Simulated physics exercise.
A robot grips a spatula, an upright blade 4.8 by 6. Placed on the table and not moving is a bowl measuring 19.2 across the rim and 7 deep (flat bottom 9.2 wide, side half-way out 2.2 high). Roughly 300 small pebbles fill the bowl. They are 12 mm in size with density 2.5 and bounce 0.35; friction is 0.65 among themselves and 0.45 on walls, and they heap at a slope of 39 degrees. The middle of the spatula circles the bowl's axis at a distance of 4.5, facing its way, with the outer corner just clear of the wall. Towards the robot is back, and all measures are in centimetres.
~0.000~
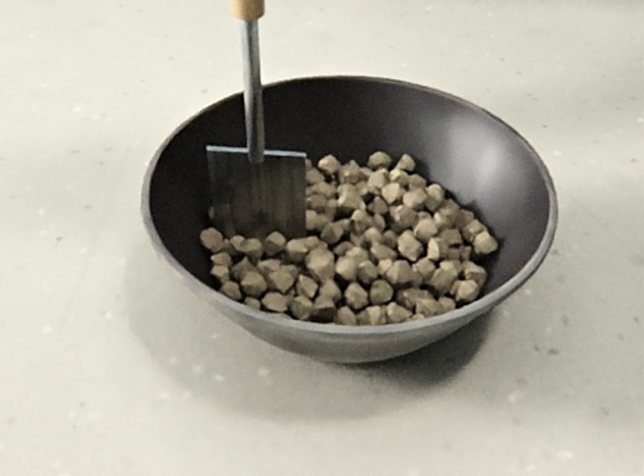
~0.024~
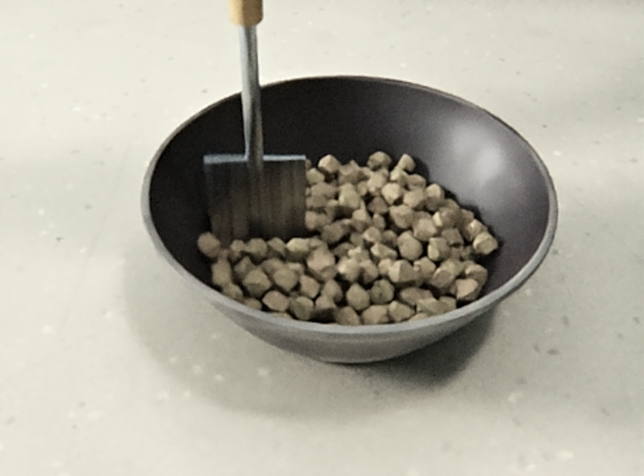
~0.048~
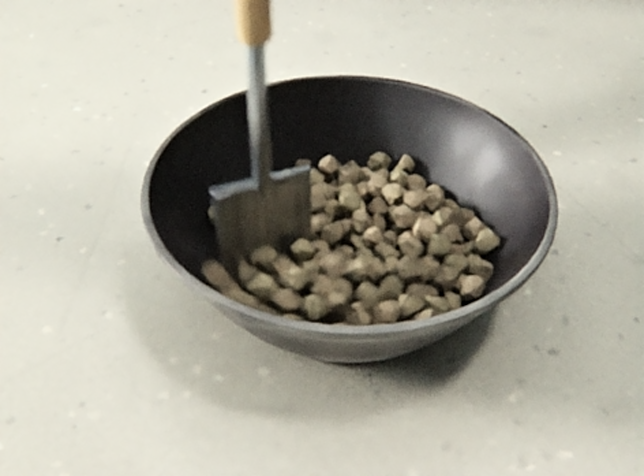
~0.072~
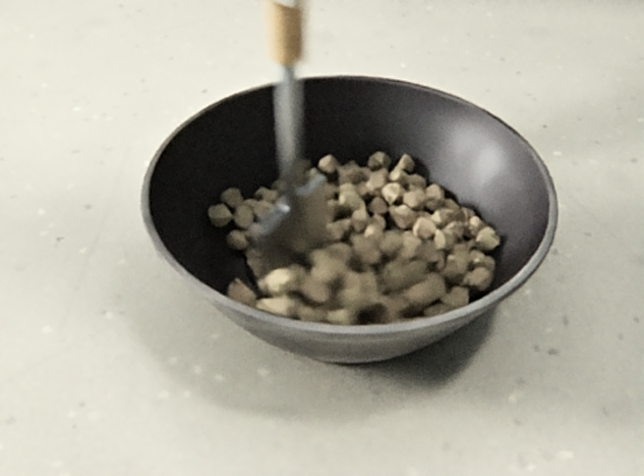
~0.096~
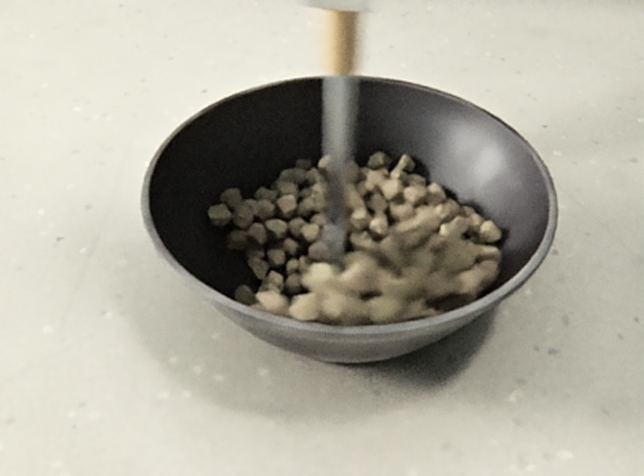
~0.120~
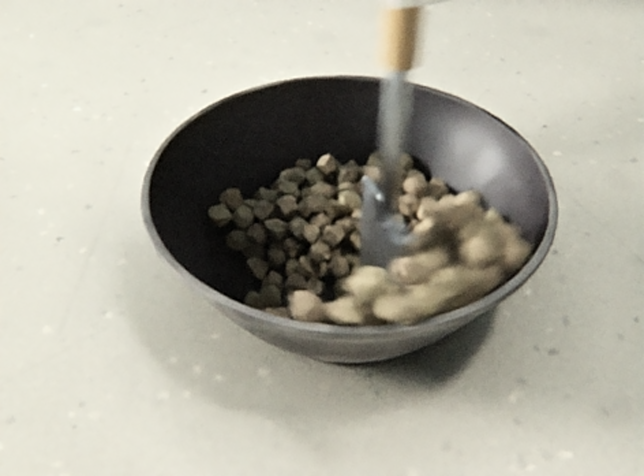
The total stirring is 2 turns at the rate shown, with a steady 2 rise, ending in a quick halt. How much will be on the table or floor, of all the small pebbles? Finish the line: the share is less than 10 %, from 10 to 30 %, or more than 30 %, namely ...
The share is more than 30 %.
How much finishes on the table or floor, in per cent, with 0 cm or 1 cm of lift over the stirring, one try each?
Around 55 percent, then 45 percent.
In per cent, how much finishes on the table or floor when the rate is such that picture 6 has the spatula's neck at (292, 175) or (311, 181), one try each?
About 15 and 20 %.
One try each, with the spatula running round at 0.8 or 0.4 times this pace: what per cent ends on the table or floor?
First try close to 25, second close to 5, in per cent.
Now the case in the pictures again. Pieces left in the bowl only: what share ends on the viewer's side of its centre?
Around 55 percent of it.
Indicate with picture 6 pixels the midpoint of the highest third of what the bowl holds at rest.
Estimated centre: (358, 275).
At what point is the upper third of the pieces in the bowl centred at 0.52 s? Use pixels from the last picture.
Around (361, 275).
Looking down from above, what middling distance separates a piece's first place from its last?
Roughly 10 cm, measured level.
After 0.32 s, 348° round, highest piece 13 above the table; 224 in the bowl, 29 on the table or floor, 50 in flight or on the tool.
After 0.52 s, 221° round, highest piece 9 above the table; 189 in the bowl, 104 on the table or floor, 10 in flight or on the tool.
After 0.82 s, 0° round, highest piece 5 above the table; 188 in the bowl, 115 on the table or floor.
After 1.52 s, 0° round, highest piece 5 above the table; 188 in the bowl, 115 on the table or floor.
In the end, 188 in the bowl, 115 on the table or floor. That is 38 % on the table or floor.
